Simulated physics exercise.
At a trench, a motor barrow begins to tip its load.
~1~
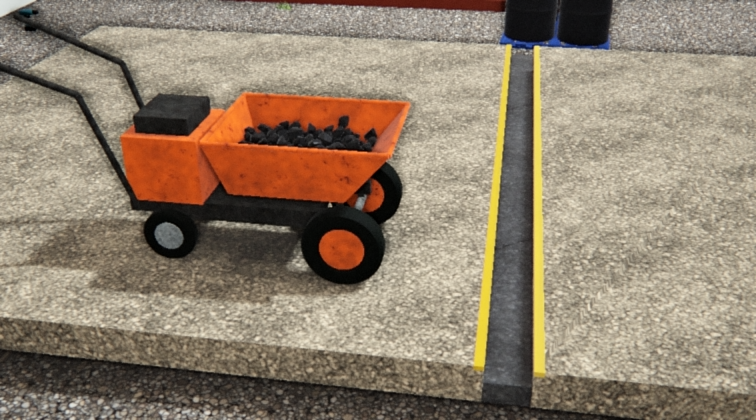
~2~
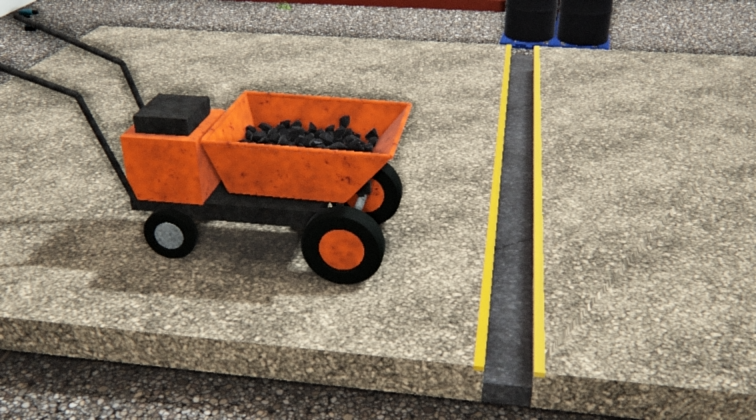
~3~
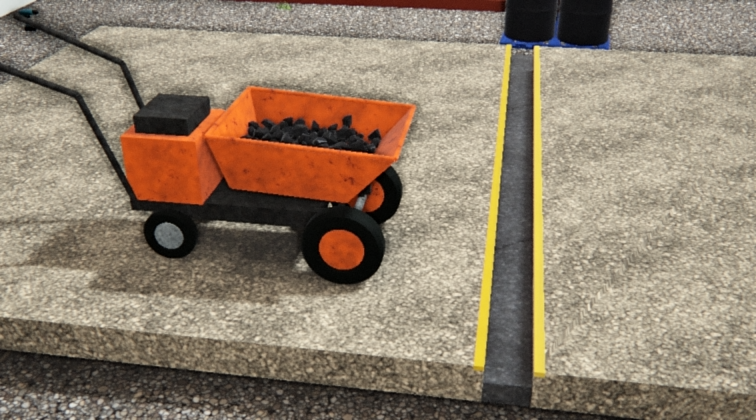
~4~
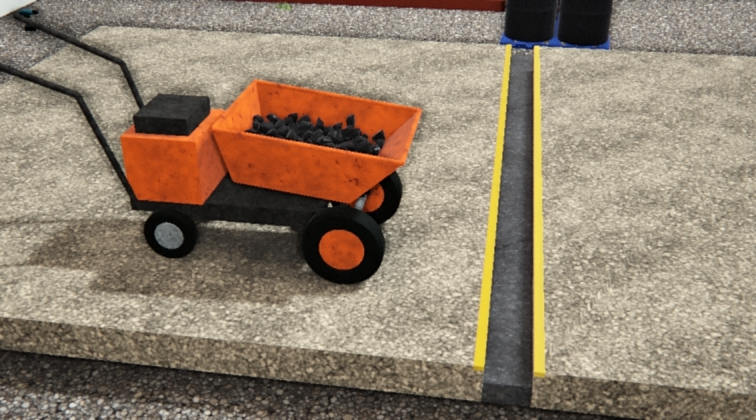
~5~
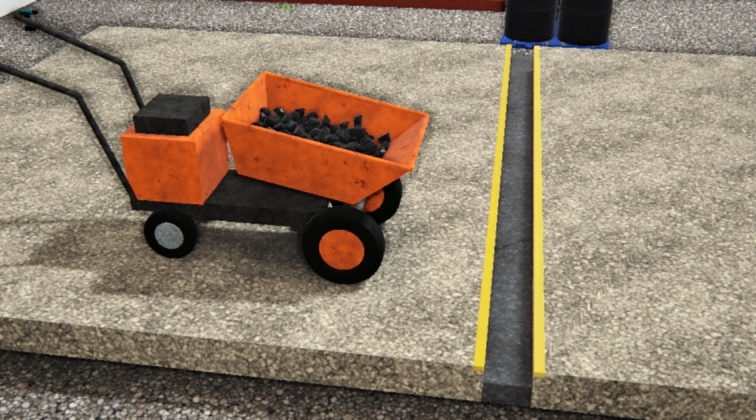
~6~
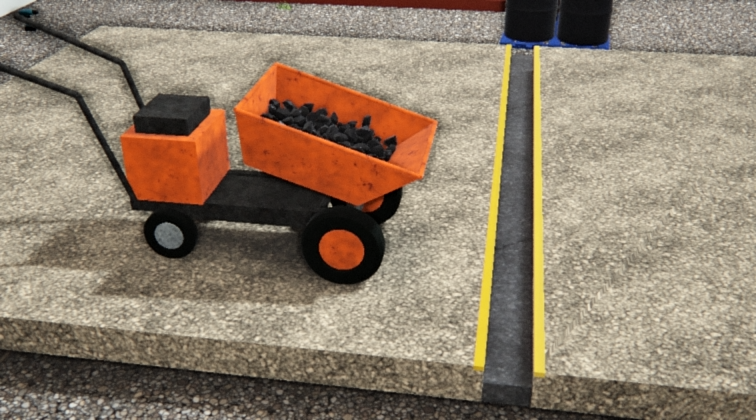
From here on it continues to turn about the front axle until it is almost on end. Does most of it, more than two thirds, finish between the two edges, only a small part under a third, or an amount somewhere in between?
An amount in between, a third to two thirds, finishes between the edges.
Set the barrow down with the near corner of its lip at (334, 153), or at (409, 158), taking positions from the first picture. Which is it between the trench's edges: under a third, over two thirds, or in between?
Below one third; then one to two thirds.
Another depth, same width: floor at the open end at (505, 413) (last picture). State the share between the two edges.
About 60 per cent.
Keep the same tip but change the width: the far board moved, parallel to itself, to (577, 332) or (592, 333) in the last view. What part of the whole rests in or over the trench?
First try: About 60 %; second try: About 60 %.
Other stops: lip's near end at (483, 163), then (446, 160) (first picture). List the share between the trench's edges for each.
First try: Some 0 %; second try: 40 %.
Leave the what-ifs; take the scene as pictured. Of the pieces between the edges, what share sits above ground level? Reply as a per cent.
35 %, roughly.
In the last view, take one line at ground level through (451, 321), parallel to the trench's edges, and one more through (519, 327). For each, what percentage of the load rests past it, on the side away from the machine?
Close to 70 % and 20 %, in that order.
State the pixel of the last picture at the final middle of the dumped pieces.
The centre settles at about (504, 261).
Soon after the last picture, skip tipped steeply; all in the skip.
A little later, skip tipped right over; most in the skip; a small part short of the trench; a small part in or heaped over the trench.
Later still, skip tipped right over; about a third in the skip; about a quarter short of the trench; about half in or heaped over the trench; a stray few beyond it.
At rest, skip tipped right over; about a quarter in the skip; about a quarter short of the trench; about half in or heaped over the trench; a stray few beyond it.
